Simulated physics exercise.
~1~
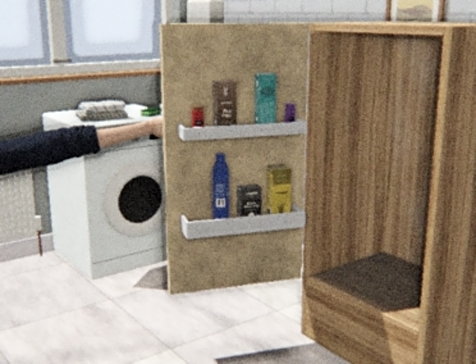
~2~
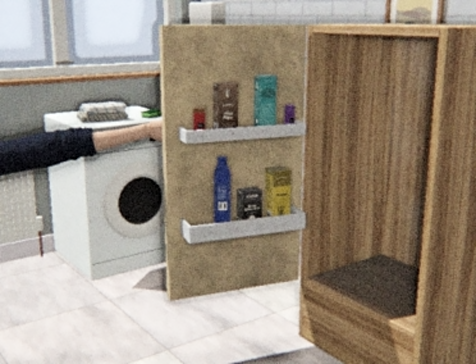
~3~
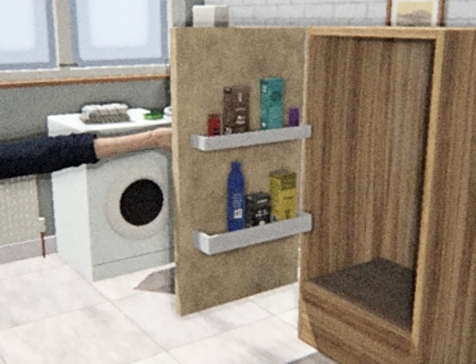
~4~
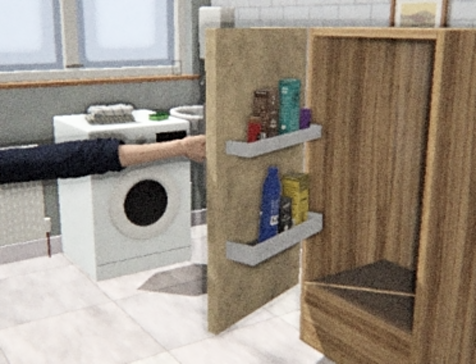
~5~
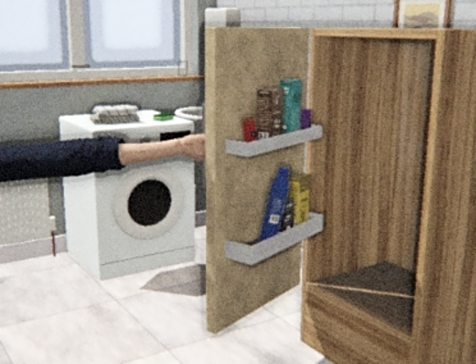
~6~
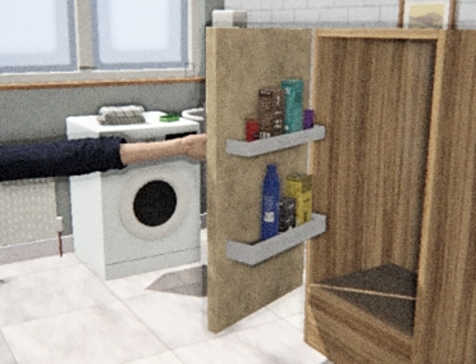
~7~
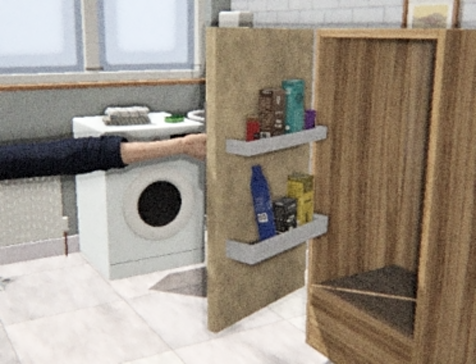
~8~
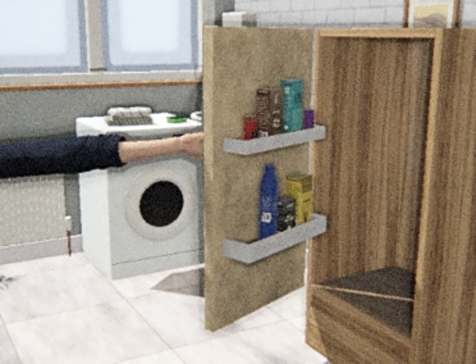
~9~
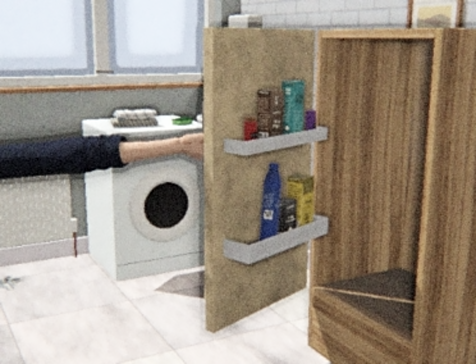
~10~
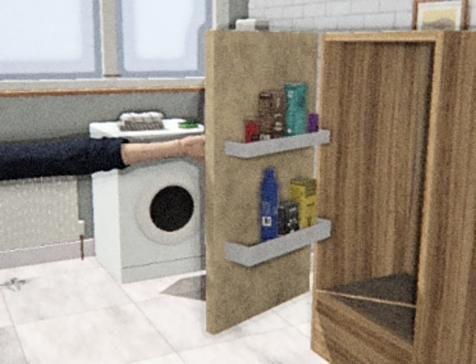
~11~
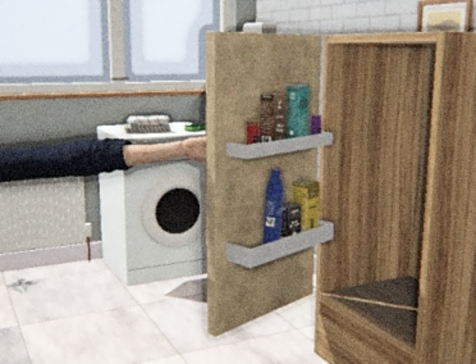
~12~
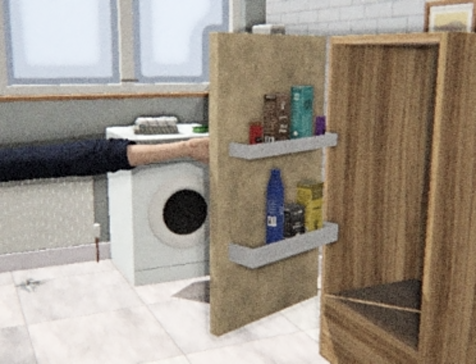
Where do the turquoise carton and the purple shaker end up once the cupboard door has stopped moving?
Both are still behind the rail of the upper rack on the inside of the door.
